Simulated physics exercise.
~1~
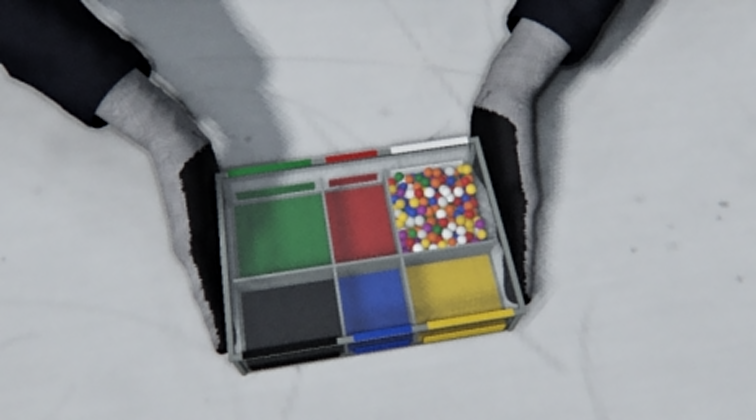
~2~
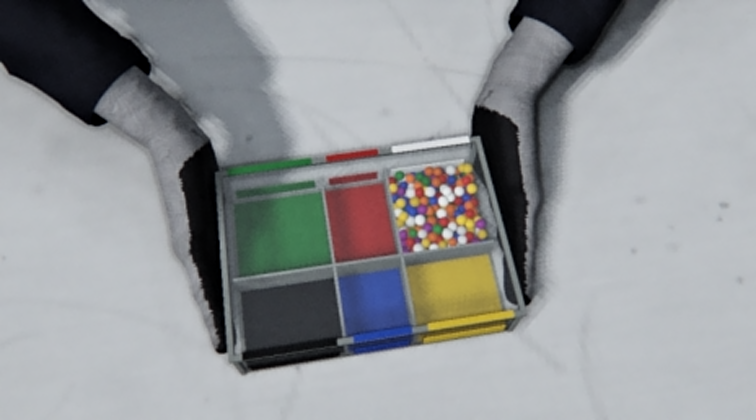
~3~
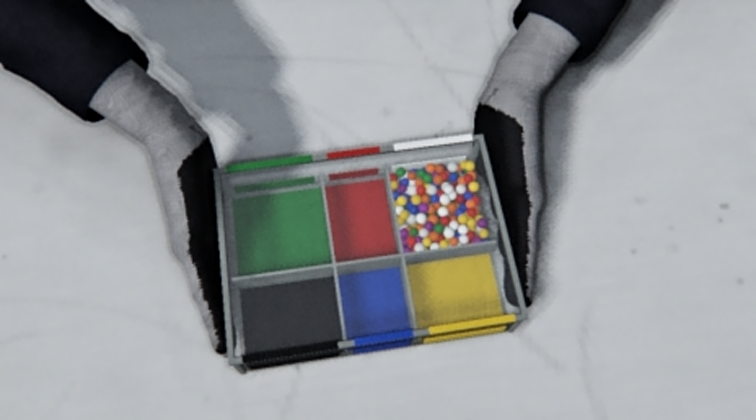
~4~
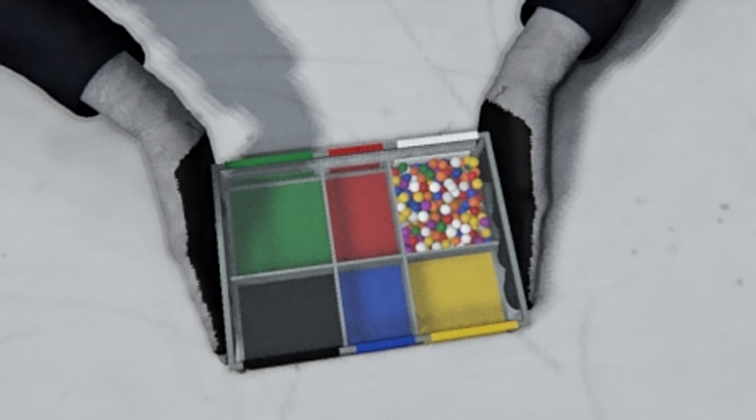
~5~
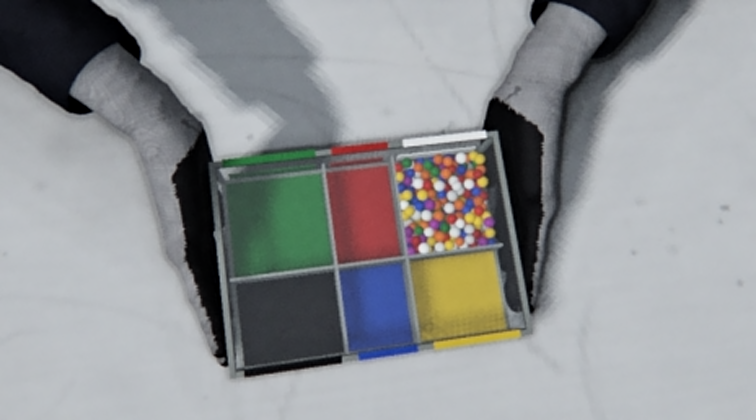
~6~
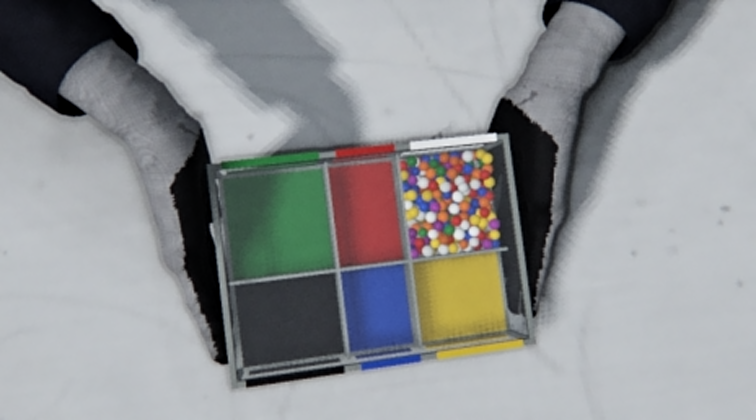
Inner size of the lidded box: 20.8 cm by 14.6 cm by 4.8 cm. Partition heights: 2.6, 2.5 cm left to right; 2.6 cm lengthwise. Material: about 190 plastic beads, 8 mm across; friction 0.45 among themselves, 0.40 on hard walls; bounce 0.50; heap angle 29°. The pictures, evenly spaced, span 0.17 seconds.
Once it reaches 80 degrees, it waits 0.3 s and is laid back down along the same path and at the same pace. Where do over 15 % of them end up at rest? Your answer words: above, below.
Red - below; blue - below; green - below; yellow - above; white - above; black - below.
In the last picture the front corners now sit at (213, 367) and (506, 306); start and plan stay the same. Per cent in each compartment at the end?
By the end red holds 5%, blue holds 5%, green holds 5%, yellow holds 0%, white holds 20% and black holds 65%.
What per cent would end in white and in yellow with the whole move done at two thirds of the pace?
White 35 %, yellow 65 %.
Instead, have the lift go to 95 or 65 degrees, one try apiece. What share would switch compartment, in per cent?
90 % and 45 %.
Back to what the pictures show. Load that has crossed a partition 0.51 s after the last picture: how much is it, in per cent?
About 50 %.
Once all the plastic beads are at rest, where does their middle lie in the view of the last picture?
Once everything settles, the centre is around (455, 273).
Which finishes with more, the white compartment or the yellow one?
That would be the yellow compartment.
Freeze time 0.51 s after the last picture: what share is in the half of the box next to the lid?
Roughly 40 percent of the pieces.
Then, 0.51 s after the last picture, tilt 80 degrees; yellow 50 %, white 50 %.
Then, 0.84 s after the last picture, tilt 47 degrees; yellow 55 %, white 40 %.
Then, 1.27 s after the last picture, tilt 0 degrees; yellow 55 %, white 40 %.
In the end, red 0 %, blue 0 %, green 0 %, yellow 55 %, white 40 %, black 0 %.
